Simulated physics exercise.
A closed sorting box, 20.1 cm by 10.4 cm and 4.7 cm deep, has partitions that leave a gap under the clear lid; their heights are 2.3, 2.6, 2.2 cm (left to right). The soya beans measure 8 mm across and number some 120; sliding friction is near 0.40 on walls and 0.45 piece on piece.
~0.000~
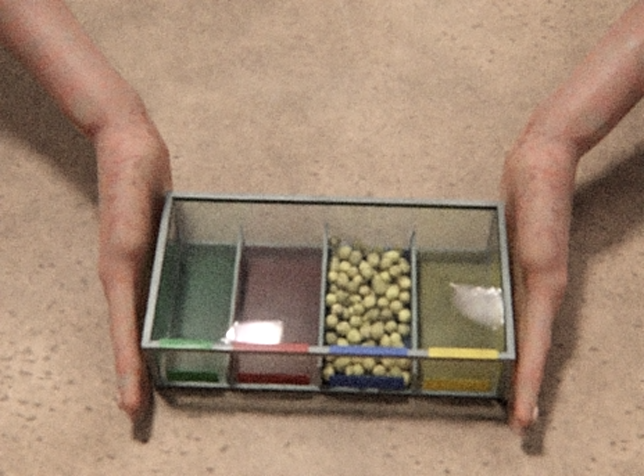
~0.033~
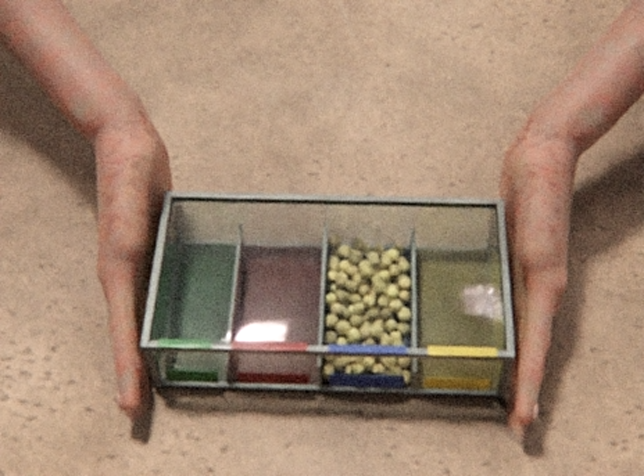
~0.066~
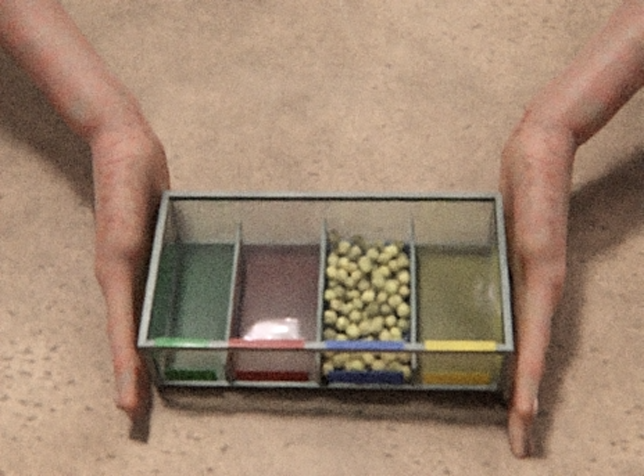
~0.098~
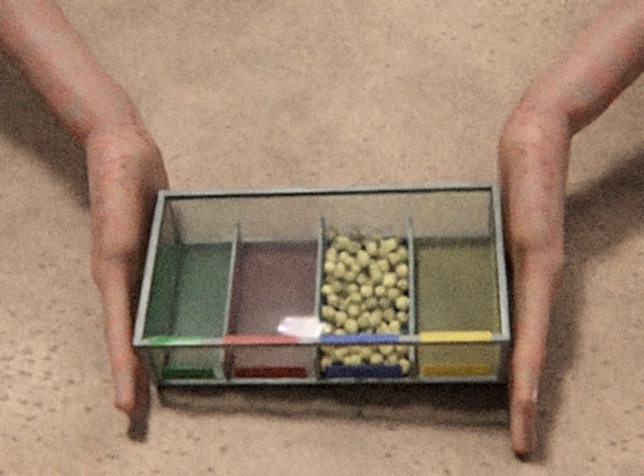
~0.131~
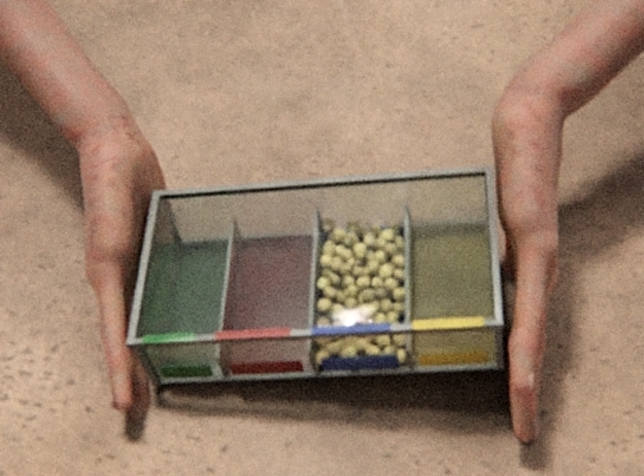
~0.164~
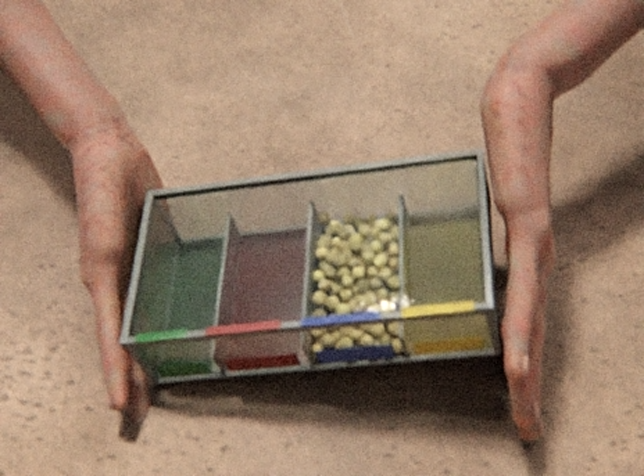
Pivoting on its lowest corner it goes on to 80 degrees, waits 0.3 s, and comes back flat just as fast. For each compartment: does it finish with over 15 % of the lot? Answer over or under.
Red: Under, blue: Over, green: Over, yellow: Under.
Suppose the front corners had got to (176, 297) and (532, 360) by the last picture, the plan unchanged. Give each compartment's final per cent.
Red 0, blue 55, green 0, yellow 45.
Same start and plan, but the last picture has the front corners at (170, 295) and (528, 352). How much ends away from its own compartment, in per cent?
In that case some 40 per cent.
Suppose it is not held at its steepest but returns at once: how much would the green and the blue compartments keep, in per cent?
Green 30; blue 60.
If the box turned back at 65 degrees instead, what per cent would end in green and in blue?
In that case green 5; blue 90.
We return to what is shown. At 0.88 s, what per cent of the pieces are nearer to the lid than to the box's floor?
Roughly 30 per cent.
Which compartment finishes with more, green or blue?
It is the blue one.
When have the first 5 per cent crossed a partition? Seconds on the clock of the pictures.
At about 0.70 s.
After 0.88 s, tilt 80 degrees; red 10 %, blue 70 %, green 20 %.
Then, at 1.36 s, tilt 45 degrees; blue 65 %, green 35 %.
Then, at 1.91 s, tilt 0 degrees; blue 65 %, green 35 %.
At rest (2.7 s), red 0 %, blue 65 %, green 35 %, yellow 0 %.
